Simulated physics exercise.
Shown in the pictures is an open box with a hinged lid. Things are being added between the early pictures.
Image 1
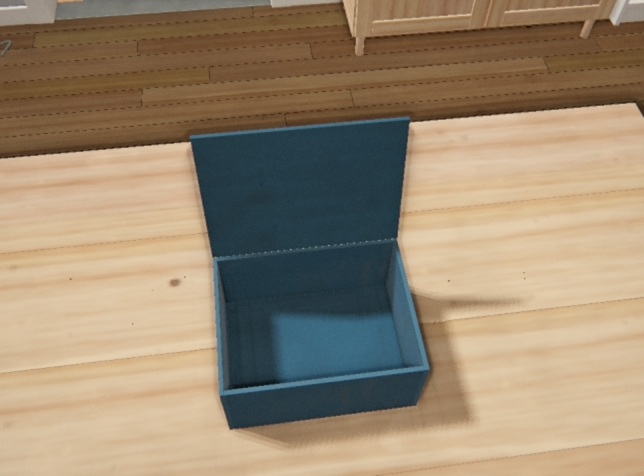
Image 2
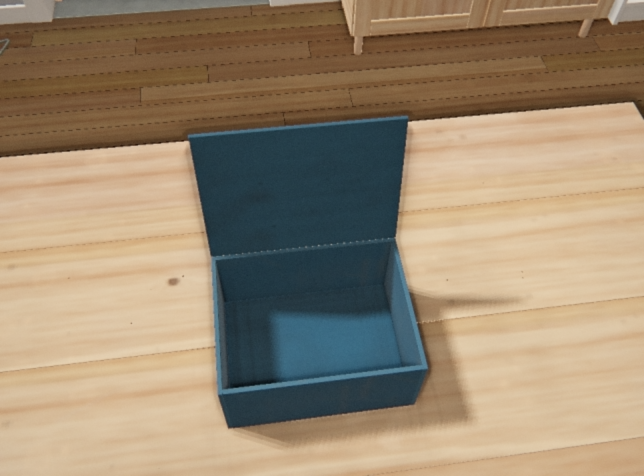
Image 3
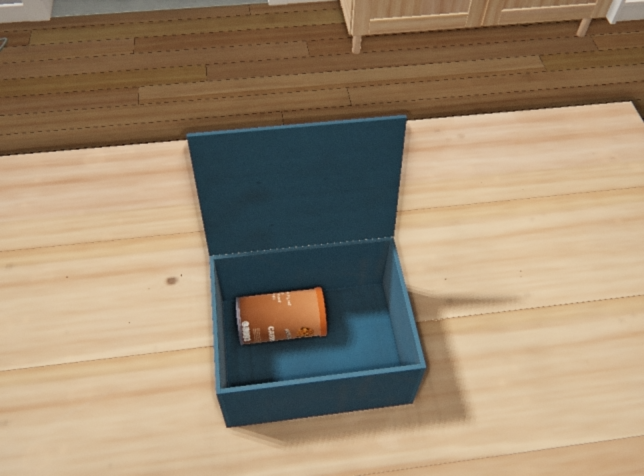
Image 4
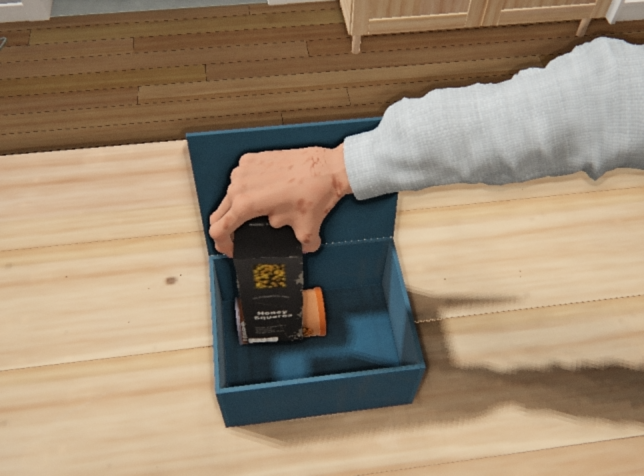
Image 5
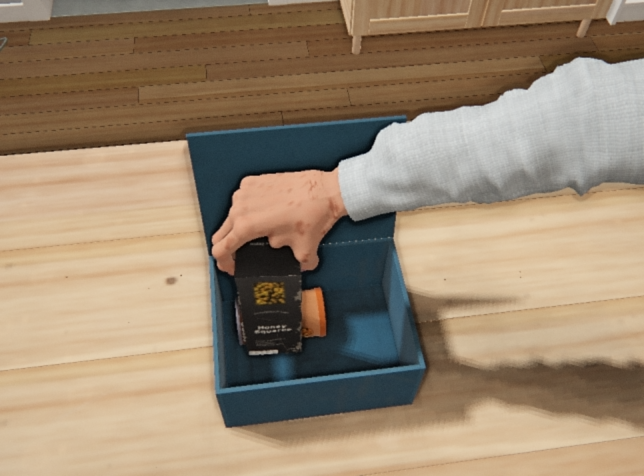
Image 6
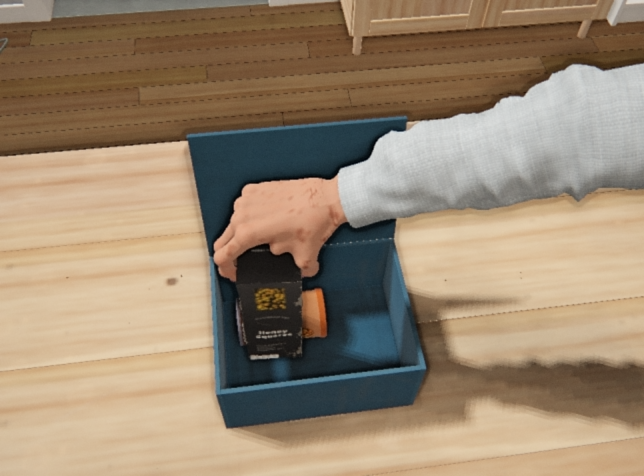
An orange tin appears in the open blue box, then a hand lowers a black carton inside.
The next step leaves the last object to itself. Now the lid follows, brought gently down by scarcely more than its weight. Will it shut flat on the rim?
No.
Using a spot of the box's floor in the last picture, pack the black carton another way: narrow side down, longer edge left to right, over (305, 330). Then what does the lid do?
Put it in like that and the lid gets all the way down.
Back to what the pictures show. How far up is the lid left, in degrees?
It comes to about 40°.
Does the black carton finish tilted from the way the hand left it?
At the finish the black carton holds its orientation.
Then, 0.70 s on from there, black carton shifted about its own width near (268, 351); orange tin shifted a little.
Then, 1.40 s on from there, lid 70° above the rim; black carton shifted about its own width near (271, 348); orange tin shifted a little.
In the end, lid 38° above the rim; moved from the start, black carton; orange tin unmoved. At the end, from the last picture's camera, black carton near (271, 349).
